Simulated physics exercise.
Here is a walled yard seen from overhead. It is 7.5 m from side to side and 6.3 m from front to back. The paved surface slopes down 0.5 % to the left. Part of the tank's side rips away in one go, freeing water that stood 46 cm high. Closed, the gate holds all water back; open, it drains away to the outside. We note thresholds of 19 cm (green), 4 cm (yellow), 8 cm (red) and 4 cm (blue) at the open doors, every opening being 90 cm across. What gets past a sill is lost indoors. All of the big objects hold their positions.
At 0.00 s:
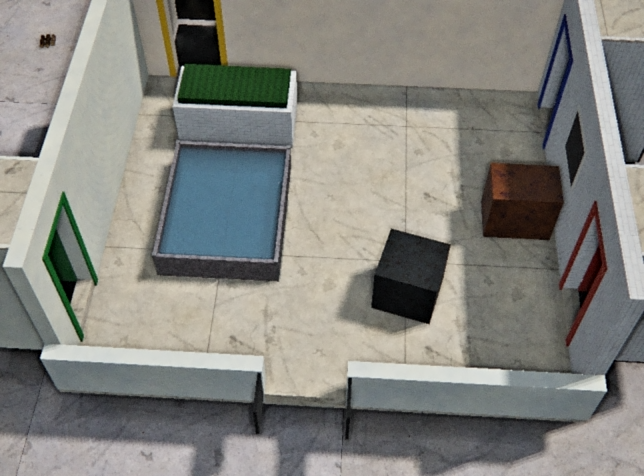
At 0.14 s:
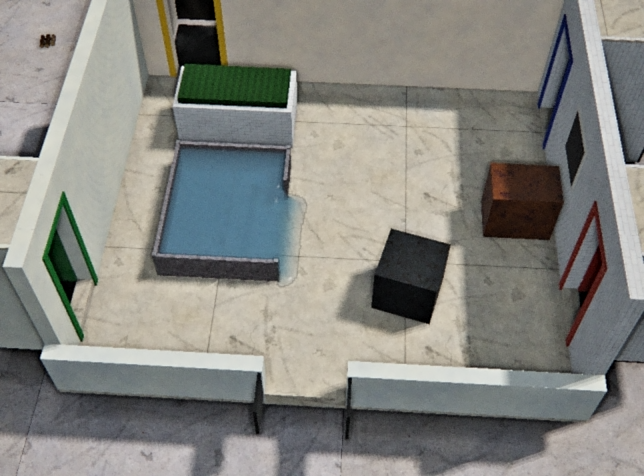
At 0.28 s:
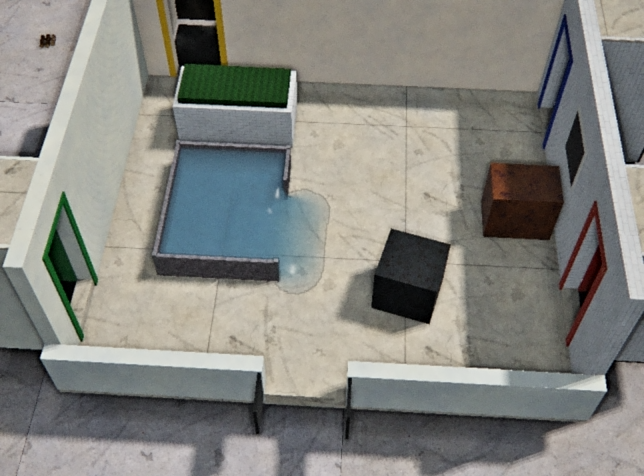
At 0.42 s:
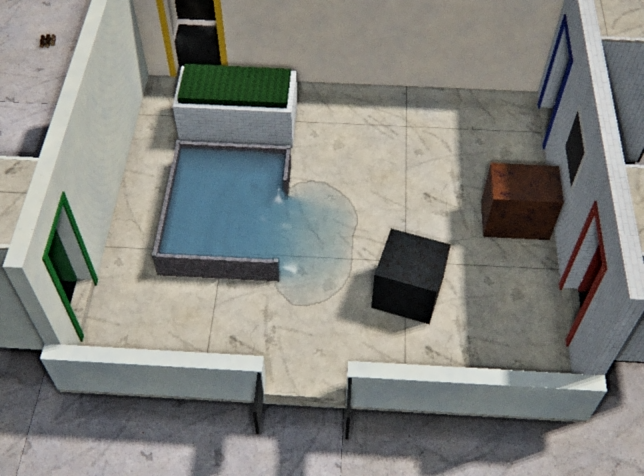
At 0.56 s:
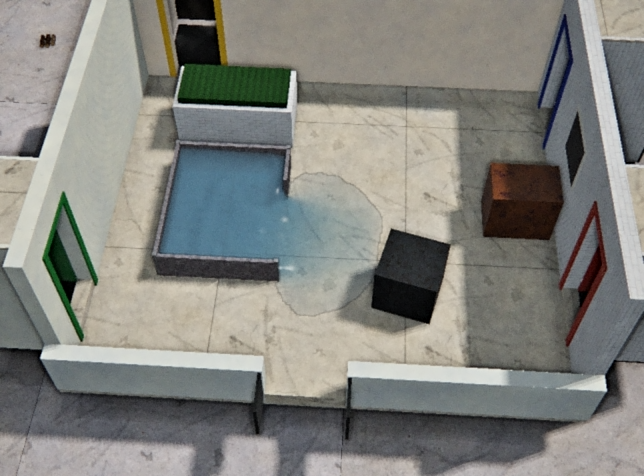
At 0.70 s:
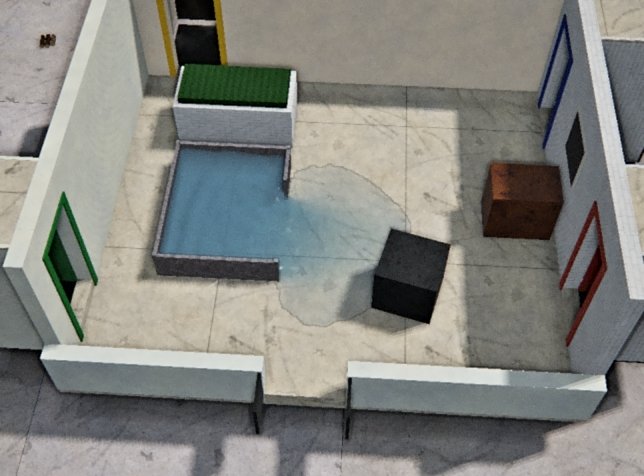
In a walled yard with pale paving, a rectangular tank of still blue water stands near a green-topped block. Part of the tank's right side gives way, and water pours out through the gap. The clear puddle spreads steadily rightward and outward across the paving, reaching the black box.
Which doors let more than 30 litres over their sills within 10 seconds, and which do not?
Outcome: The green door stops short of the limit; the yellow door stops short of the limit; the red door stops short of the limit; the blue door overruns the limit.
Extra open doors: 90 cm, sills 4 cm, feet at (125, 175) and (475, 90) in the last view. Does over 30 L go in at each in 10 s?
Check, in order - pass / fail.
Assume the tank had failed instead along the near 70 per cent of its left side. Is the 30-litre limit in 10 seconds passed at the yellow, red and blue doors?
Log - yellow: Threshold topped, red: Threshold not reached, blue: Threshold not reached.
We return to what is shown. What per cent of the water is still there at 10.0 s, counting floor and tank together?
Roughly 82 percent.
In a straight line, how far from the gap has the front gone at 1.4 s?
I'd say around 4.0 m from the gap.
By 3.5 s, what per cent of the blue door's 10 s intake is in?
Some 5 in a hundred.
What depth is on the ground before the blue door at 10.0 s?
Around 6.0 cm deep.
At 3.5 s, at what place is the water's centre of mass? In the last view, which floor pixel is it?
It lies at roughly (354, 238) in pixels.
After 1.4 s water covers 20 % of the floor and is deepest (32 cm) near (378, 273); green door not reached, yellow door not reached, red door not reached, blue door not reached.
After 2.2 s water covers 35 % of the floor and is deepest (28 cm) near (378, 283); green door not reached, yellow door not reached, red door not reached, blue door not reached.
After 3.5 s water covers 50 % of the floor and is deepest (19 cm) near (571, 396); green door not reached, yellow door not reached, red door 10 cm at the sill, 2 L in, blue door 9 cm at the sill, 5 L in.
After 6.0 s water covers 60 % of the floor and is deepest (16 cm) near (445, 296); green door not reached, yellow door not reached, red door 8 cm at the sill, 10 L in, blue door 10 cm at the sill, 51 L in.
After 10.0 s water covers 80 % of the floor and is deepest (8 cm) near (478, 95); green door not reached, yellow door 3 cm at the sill, 0 L in, red door 4 cm at the sill, 12 L in, blue door 6 cm at the sill, 88 L in.
